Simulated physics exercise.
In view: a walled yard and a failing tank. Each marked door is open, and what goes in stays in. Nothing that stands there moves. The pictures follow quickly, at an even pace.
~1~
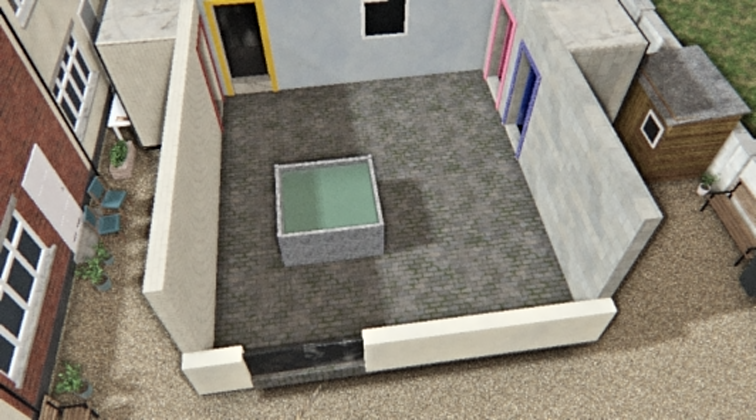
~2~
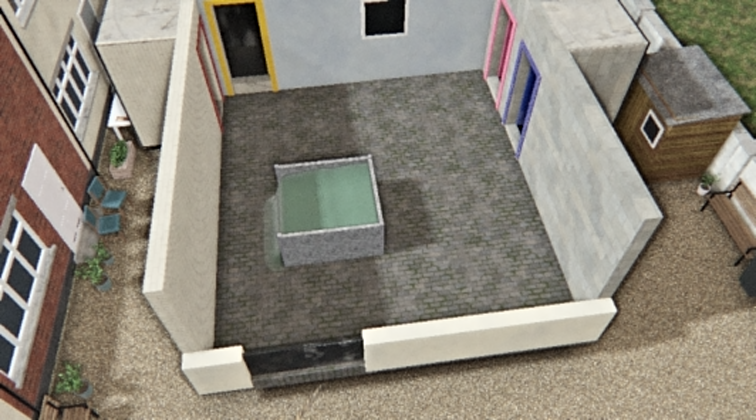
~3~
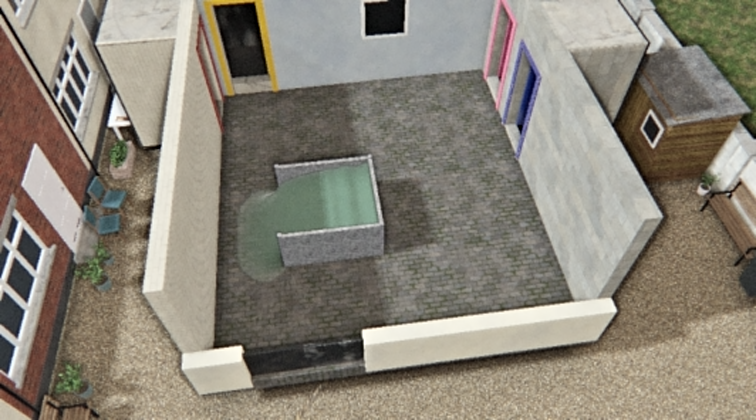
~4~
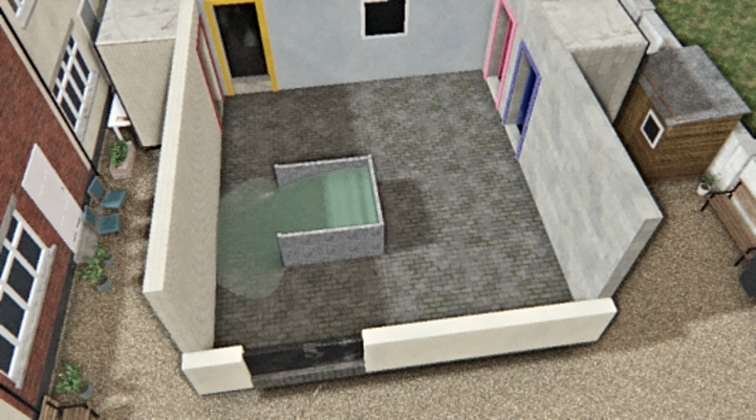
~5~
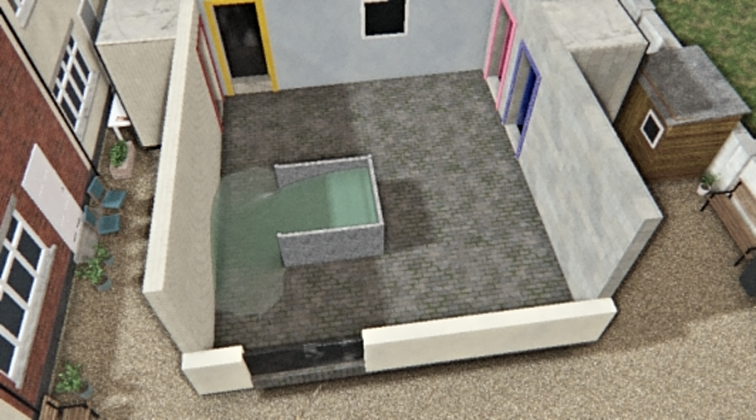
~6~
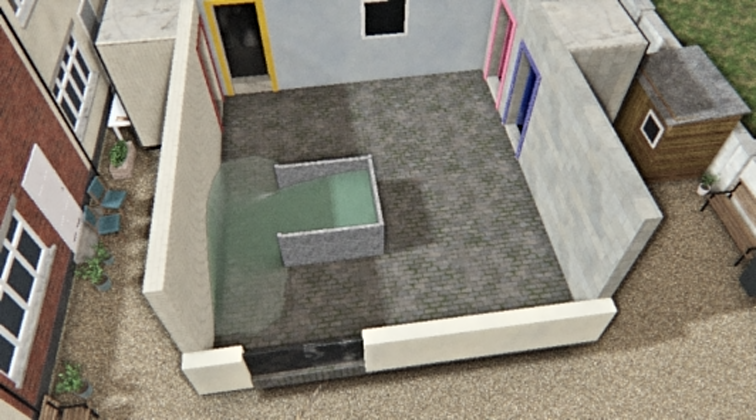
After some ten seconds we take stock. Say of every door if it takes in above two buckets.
One by one: The pink door holds within the limit; the blue door floods; the yellow door holds within the limit; the red door floods.
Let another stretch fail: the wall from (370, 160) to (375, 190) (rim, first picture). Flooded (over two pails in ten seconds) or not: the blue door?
One by one: Blue lets more in.
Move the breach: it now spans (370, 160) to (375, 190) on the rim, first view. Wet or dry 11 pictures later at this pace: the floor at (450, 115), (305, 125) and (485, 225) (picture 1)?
One after the other: Covered, no water, covered.
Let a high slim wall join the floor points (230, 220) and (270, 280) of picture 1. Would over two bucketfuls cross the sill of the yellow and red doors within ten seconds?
Then: The yellow door floods; the red door is over.
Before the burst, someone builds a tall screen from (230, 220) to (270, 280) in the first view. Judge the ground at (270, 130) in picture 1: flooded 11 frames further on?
There: Under water.
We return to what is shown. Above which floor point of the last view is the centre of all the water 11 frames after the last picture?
I would point to (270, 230).
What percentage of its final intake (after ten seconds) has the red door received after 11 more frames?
Some 0 per cent.
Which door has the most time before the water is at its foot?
Last comes the one in blue.
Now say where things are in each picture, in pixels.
Still water in the tank at (327, 197), in the first picture.
The front is at (282, 269), out from the gap at (284, 219), in the second picture.
The front is at (255, 275), out from the gap at (285, 222), in the third picture.
Water pours out at (285, 223) and has run to (217, 277), in the fourth picture.
The front is at (216, 304), out from the gap at (285, 223), in the fifth picture.
The front is at (215, 330), out from the gap at (285, 224), in the sixth picture.
A moment on, water covers 15 % of the floor; the pink door not reached, the blue door not reached, the yellow door not reached, the red door wet at the sill, nothing in.
Next, water covers 35 % of the floor; the pink door not reached, the blue door not reached, the yellow door wet at the sill, nothing in, the red door wet at the sill, nothing in.
Then, water covers 60 % of the floor; the pink door not reached, the blue door not reached, the yellow door under two buckets in, the red door over two buckets in.
Later, water covers 90 % of the floor; the pink door wet at the sill, nothing in, the blue door under two buckets in, the yellow door under two buckets in, the red door over two buckets in.
In the end, water covers 100 % of the floor; the pink door wet at the sill, nothing in, the blue door over two buckets in, the yellow door under two buckets in, the red door over two buckets in.
